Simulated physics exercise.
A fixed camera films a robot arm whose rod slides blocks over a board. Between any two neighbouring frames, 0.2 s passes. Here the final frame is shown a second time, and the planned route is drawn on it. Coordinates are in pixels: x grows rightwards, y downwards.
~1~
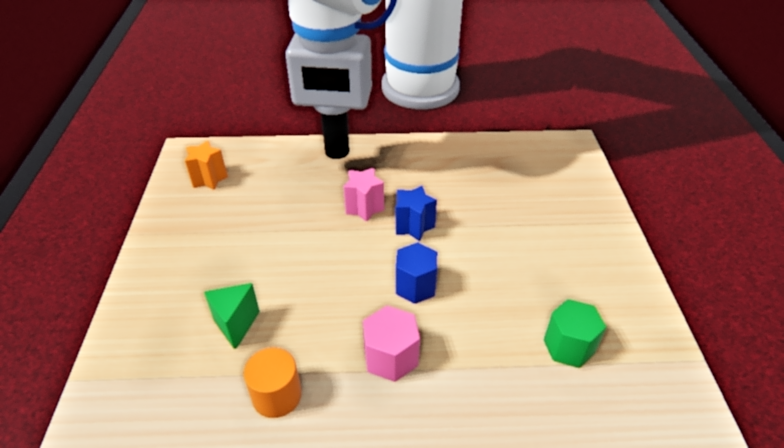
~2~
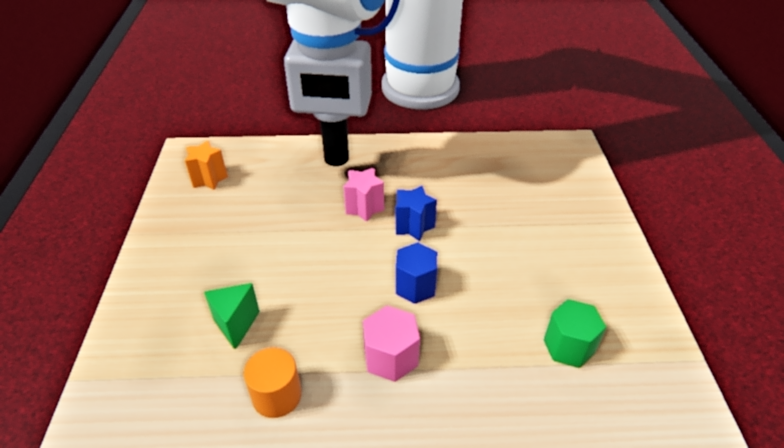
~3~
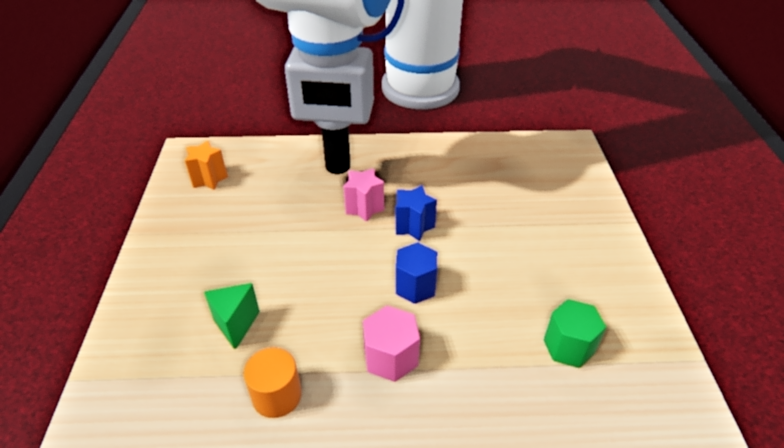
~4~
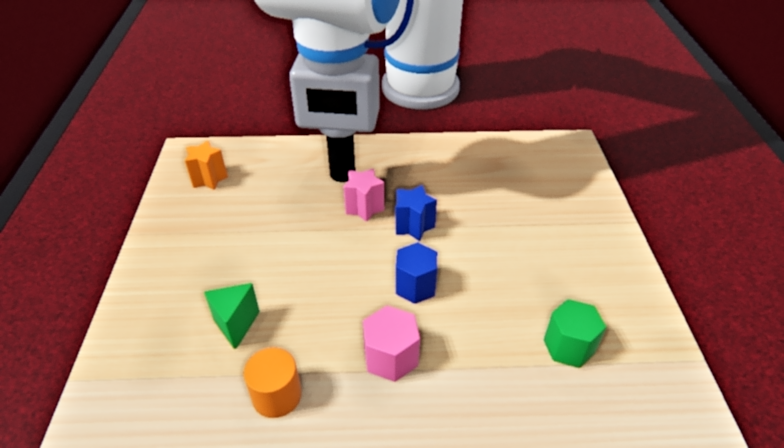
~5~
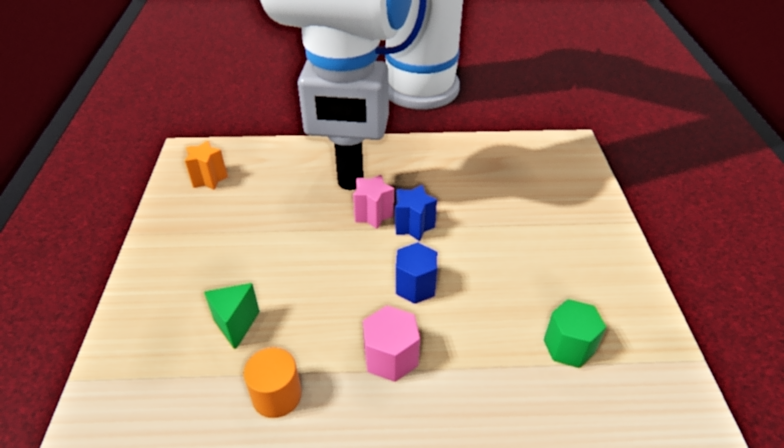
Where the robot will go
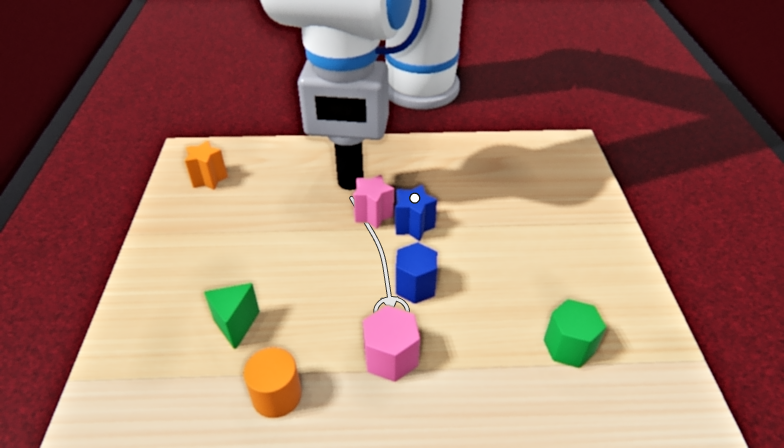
The clip opens on a robot arm with a black rod at the far edge of a wooden board scattered with colored blocks. The rod moves toward the viewer and slightly right, nearing the pink star while the blocks stay still. It then nudges the pink star slightly right, closer to the blue star.
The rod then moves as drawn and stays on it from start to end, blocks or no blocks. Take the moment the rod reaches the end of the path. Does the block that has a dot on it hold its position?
No, it doesn't check out.
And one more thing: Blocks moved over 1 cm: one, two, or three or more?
3 or more blocks.
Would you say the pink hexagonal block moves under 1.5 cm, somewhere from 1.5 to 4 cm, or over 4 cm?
It falls in the under 1.5 cm band.
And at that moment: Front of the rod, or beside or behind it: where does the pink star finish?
I think the rod loses the pink star somewhere along the way.
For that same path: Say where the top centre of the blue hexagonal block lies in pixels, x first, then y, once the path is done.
Around (433, 271).
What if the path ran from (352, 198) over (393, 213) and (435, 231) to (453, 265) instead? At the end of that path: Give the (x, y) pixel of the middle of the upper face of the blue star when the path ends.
So, by the moment the path ends, you'll find the top centre of the blue star at (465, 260).
Drawn move, from (352, 198) through (380, 247) to (392, 311); the dot is on the blue star.
The first path, step by step. One third of the way, rod (370, 214); pink star (393, 214), turned 40° anticlockwise; blue star (425, 202), turned 20° anticlockwise.
Two thirds of the way, rod (385, 251); pink star (416, 239), turned 80° anticlockwise; blue star (429, 206), turned 50° anticlockwise; blue hexagonal block (432, 270), turned 15° clockwise.
At the end, rod (392, 295); pink star (417, 241), turned 100° anticlockwise; pink hexagonal block still; blue star (429, 206), turned 50° anticlockwise; blue hexagonal block (433, 271), turned 20° clockwise.
